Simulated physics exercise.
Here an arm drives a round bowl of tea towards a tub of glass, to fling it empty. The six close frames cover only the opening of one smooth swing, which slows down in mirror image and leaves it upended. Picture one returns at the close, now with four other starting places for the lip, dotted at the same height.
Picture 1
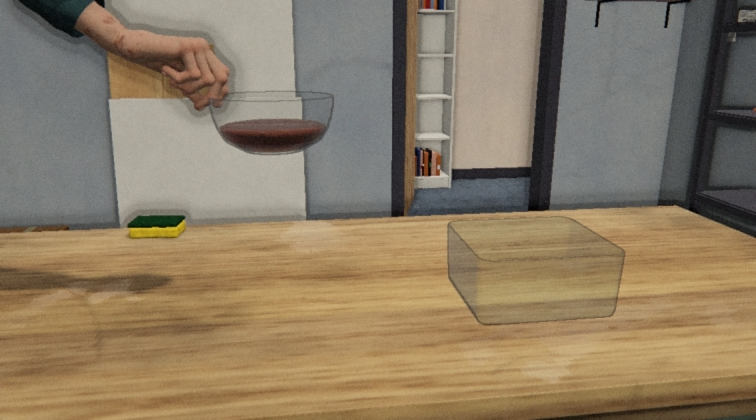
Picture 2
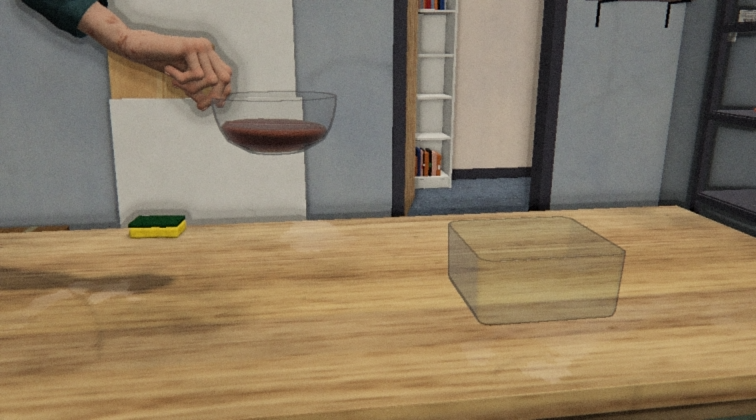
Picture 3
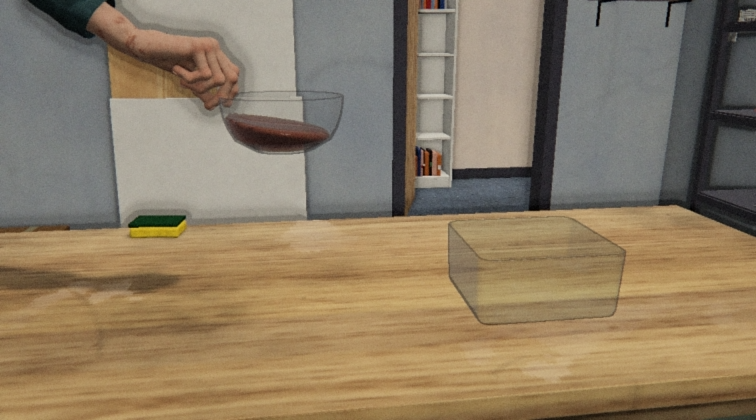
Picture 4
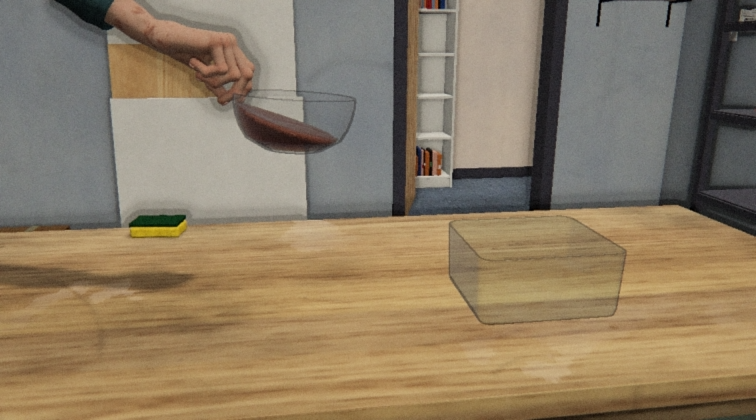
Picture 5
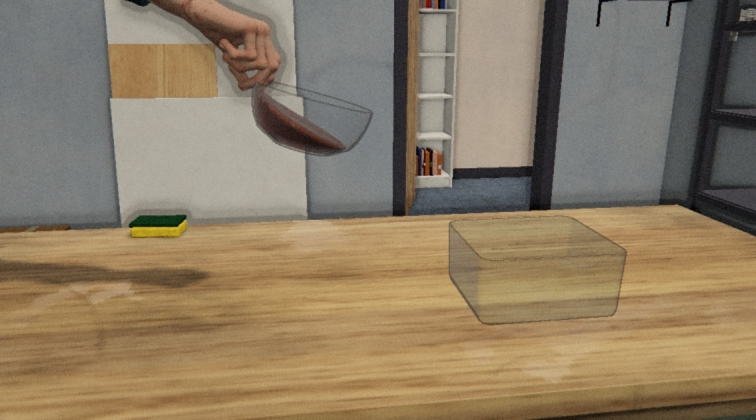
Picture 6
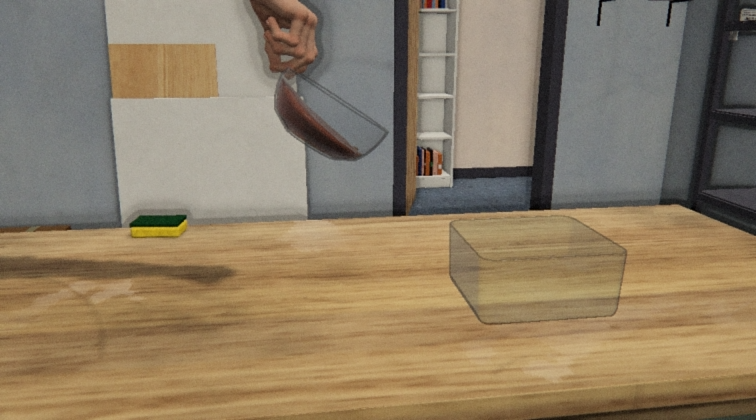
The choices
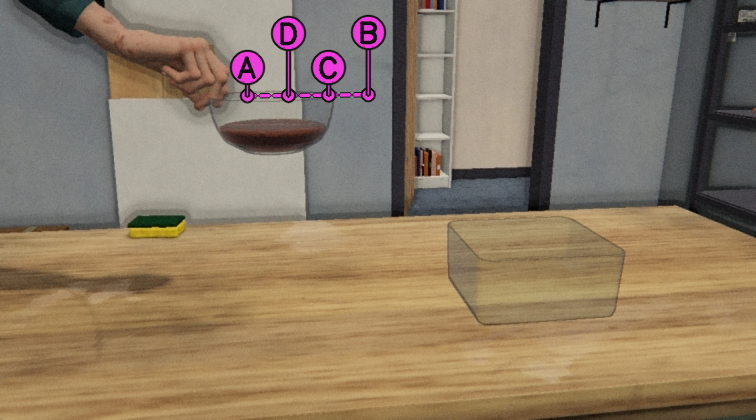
At a wooden table, a hand moving a clear round bowl of dark reddish liquid rightward and tilting it toward a glass tub.
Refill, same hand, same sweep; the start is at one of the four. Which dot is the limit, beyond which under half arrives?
Choose D.
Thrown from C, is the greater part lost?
No, that is safe.
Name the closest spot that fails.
It is A.
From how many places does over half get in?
Three.
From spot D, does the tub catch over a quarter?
Yes, it does.
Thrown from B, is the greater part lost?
No, that is safe.
In magenta, A at (247, 95); B at (368, 94); C at (328, 95); D at (288, 95).
For spot A, about 16 % lands in the tub, 79 % falls short and 6 % goes beside or beyond.
For spot B, about 90 % lands in the tub, 7 % falls short.
For spot C, about 74 % lands in the tub, 11 % falls short and 14 % goes beside or beyond.
For spot D, about 67 % lands in the tub, 17 % falls short and 16 % goes beside or beyond.
